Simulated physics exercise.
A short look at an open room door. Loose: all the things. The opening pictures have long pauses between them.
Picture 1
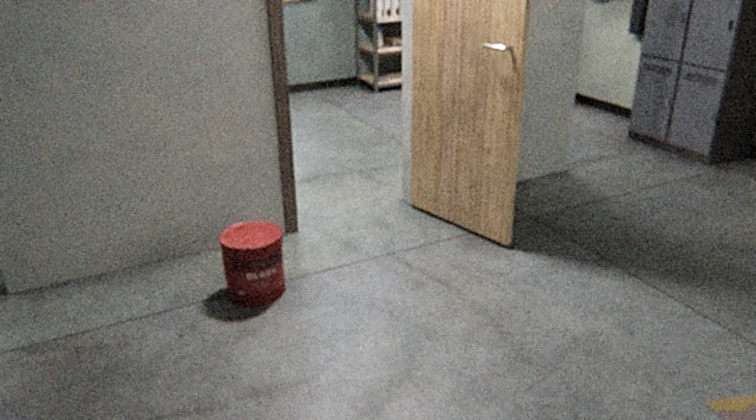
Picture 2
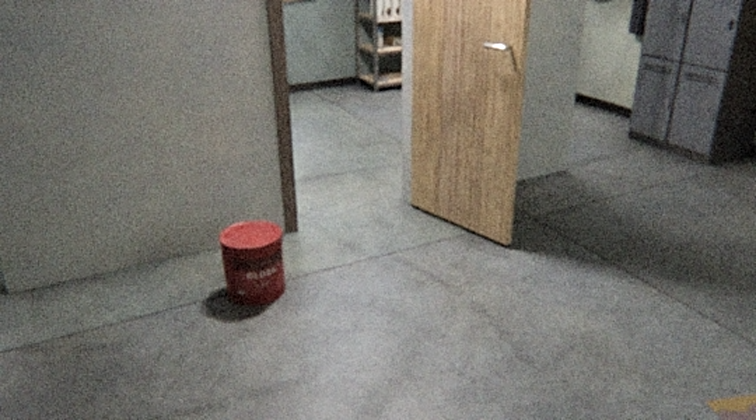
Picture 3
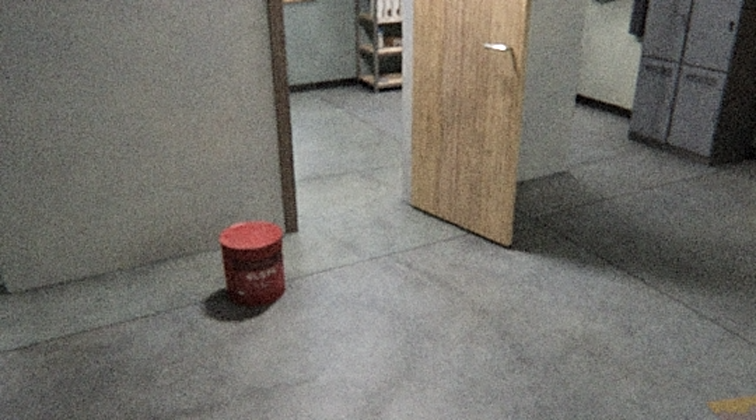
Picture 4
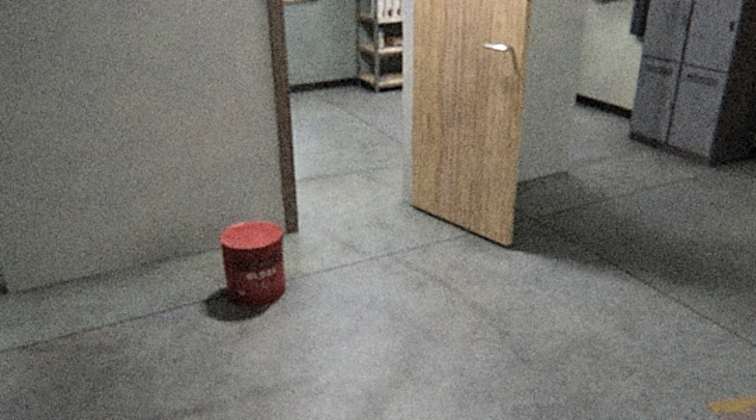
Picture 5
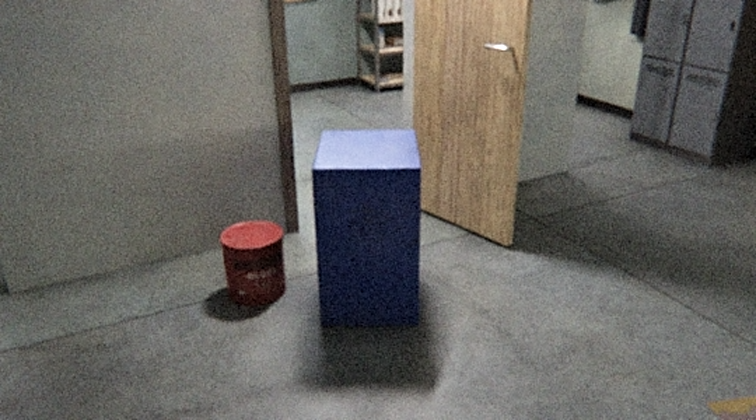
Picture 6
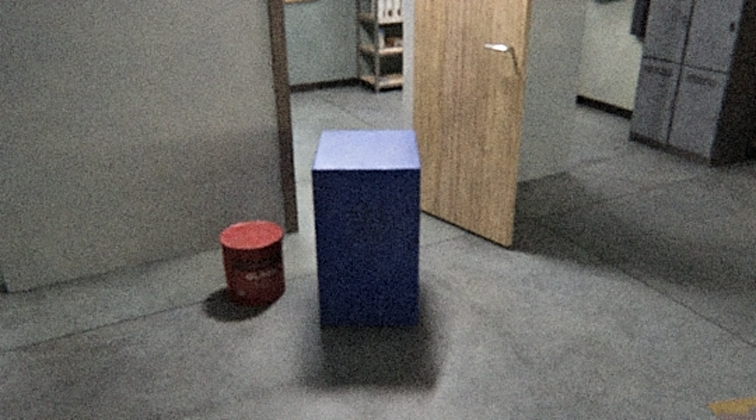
Open wooden door standing still beside a red pail on a grey floor, a blue box-shaped appliance appearing between them partway through.
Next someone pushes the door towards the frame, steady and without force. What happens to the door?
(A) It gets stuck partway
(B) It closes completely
(B) It closes completely.
Then, 0.70 s past the last view, door 68° open.
Then, 1.10 s past the last view, door 32° open.
Finally, door 0° open; both still in place. Final places as the last picture's camera would see them, blue appliance near (369, 226).
